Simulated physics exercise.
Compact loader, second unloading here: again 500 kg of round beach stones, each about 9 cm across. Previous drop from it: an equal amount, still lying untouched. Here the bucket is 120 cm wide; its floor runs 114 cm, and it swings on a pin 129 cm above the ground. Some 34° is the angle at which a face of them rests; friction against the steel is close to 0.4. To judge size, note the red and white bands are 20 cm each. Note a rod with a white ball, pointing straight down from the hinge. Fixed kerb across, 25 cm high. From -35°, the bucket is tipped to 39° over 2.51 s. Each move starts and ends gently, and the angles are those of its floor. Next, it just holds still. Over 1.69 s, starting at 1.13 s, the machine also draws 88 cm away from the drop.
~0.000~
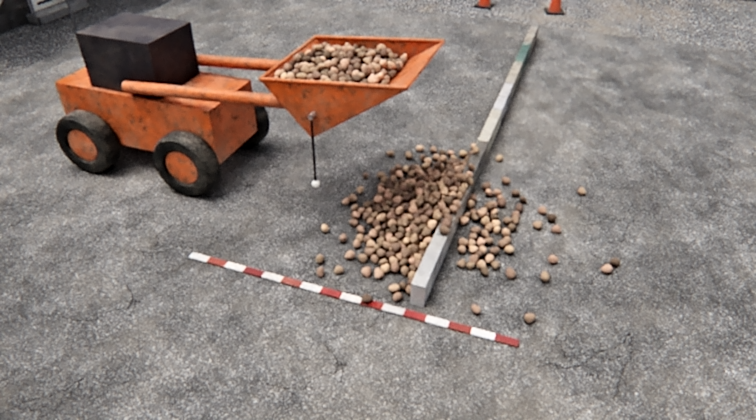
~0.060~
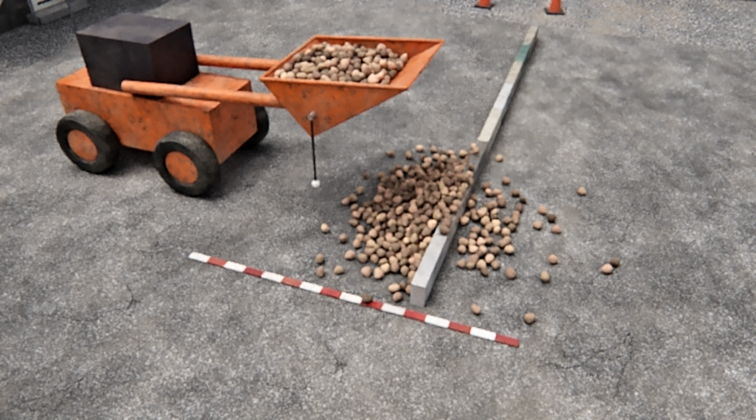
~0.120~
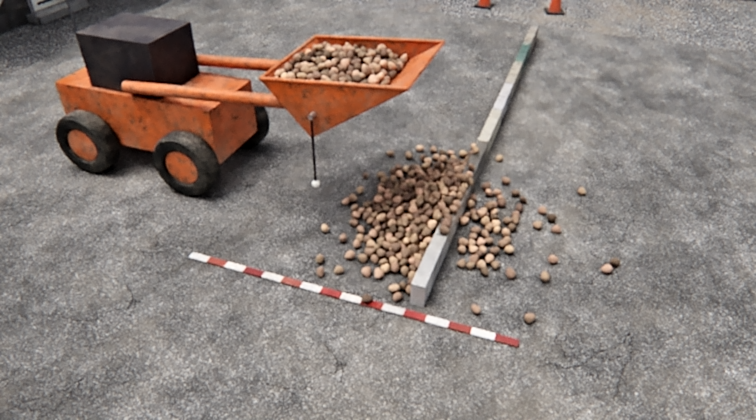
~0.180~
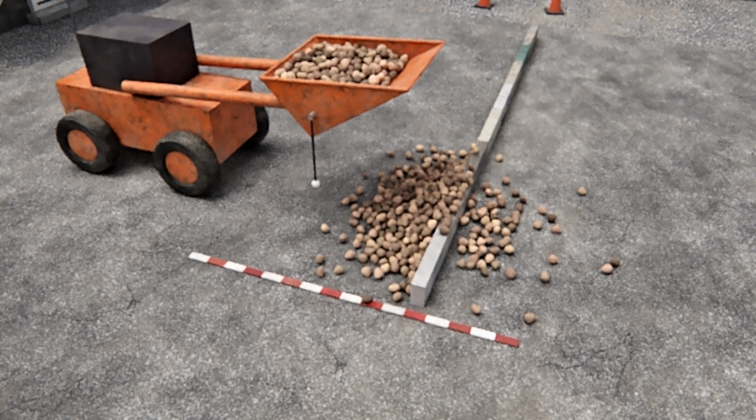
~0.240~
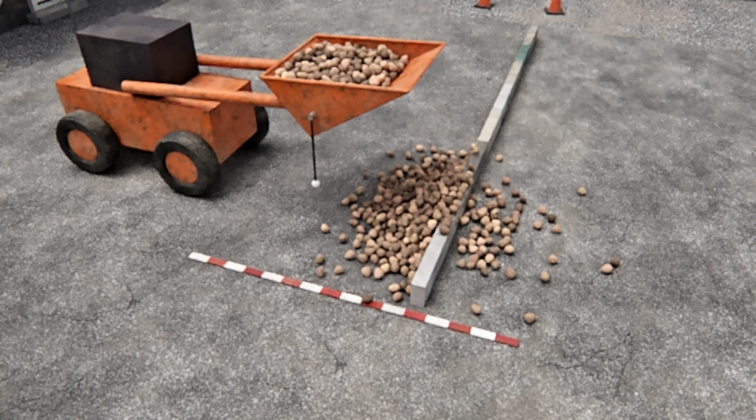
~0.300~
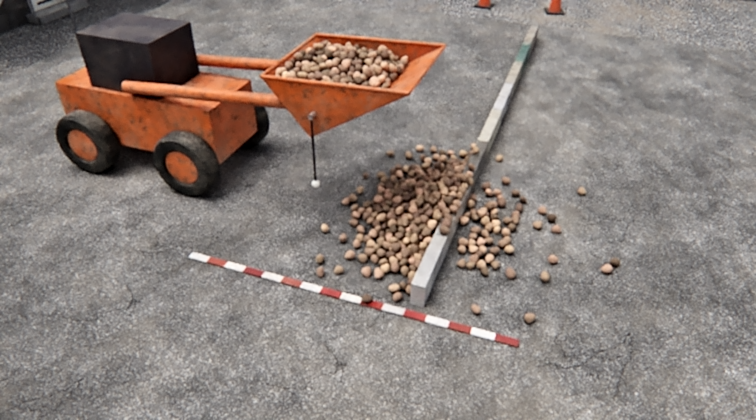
An orange loader stood almost motionless on grey ground, its raised bucket full of round stones tilting very slightly, while a pile of similar stones lay still on both sides of a long kerb.
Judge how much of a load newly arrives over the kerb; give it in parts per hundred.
Close to 0 in every hundred.
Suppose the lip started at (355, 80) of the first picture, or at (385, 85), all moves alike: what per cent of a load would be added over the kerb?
About 0 per cent from the first spot and 0 per cent from the second.
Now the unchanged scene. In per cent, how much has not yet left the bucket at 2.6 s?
Close to 10 in a hundred is still held.
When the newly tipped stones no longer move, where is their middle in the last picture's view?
They settle centred around (368, 192).
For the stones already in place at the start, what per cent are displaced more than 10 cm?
Close to 5 in a hundred of them.
After 1.9 s the floor is at 27°; in per cent of one load, 78 in the bucket, 109 on this side of the kerb, 13 over the kerb; the foremost stones are at (568, 250).
After 2.6 s the floor is at 39°; in per cent of one load, 8 in the bucket, 179 on this side of the kerb, 13 over the kerb; the foremost stones are at (568, 250).
After 3.3 s the floor is at 39°; in per cent of one load, 0 in the bucket, 187 on this side of the kerb, 13 over the kerb; the foremost stones are at (568, 250).
After 6.1 s the floor is at 39°; in per cent of one load, 0 in the bucket, 187 on this side of the kerb, 13 over the kerb; the foremost stones are at (568, 250). Net gain over the kerb, 0.
